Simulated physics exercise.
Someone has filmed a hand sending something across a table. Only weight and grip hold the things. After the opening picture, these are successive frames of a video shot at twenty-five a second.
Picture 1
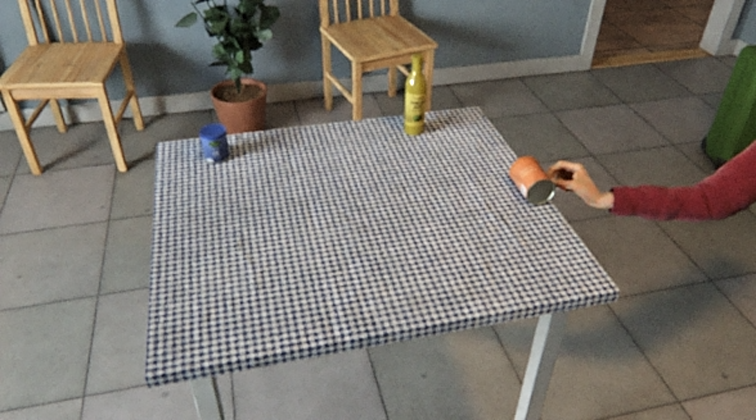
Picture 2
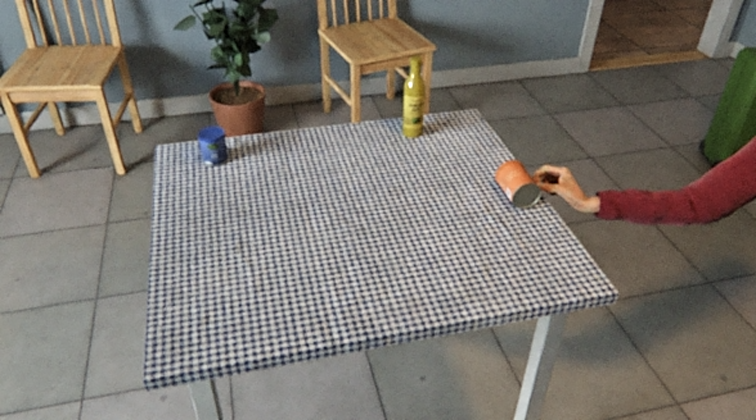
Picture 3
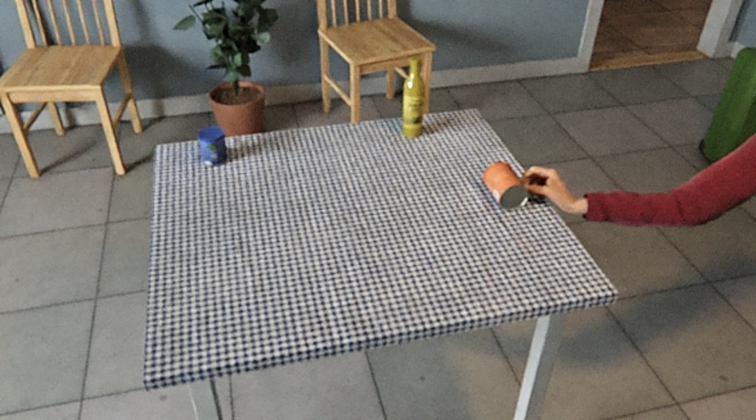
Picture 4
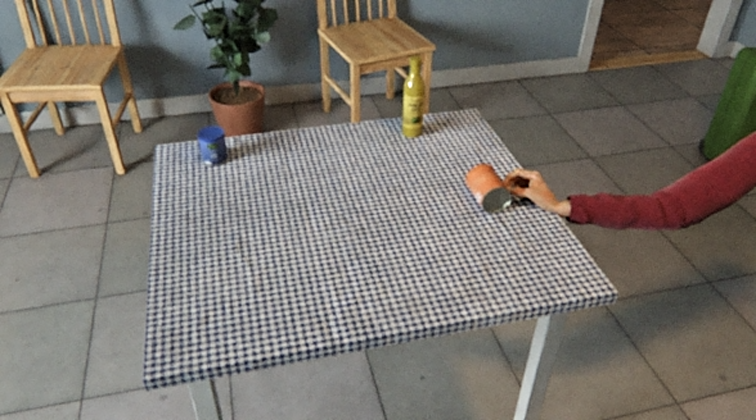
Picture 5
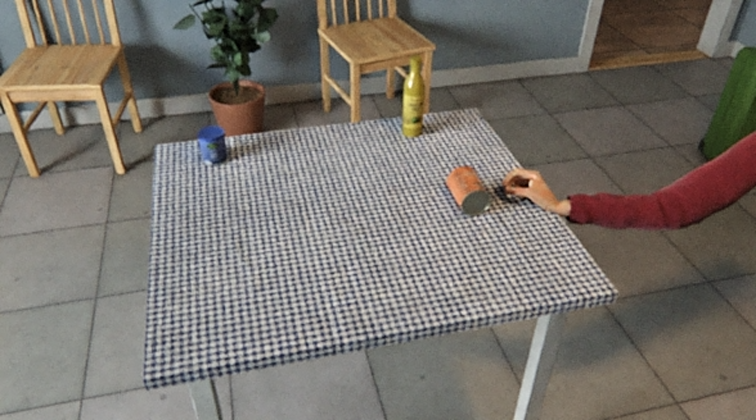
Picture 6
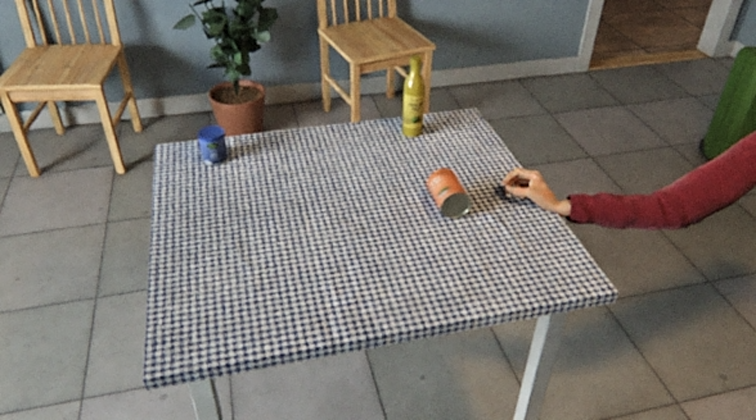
The video shows a hand at the right edge of a checkered table moving an orange tin on its side leftward, then letting go as the tin continues rolling left, while a blue container and a yellow-green bottle stay still.
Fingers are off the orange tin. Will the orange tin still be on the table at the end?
The orange tin goes over the edge.
Then, 0.40 s later than the last frame, orange tin moved well along near (252, 221).
Then, 0.80 s later than the last frame, orange tin now off the table.
When it is over, off the table, orange tin.
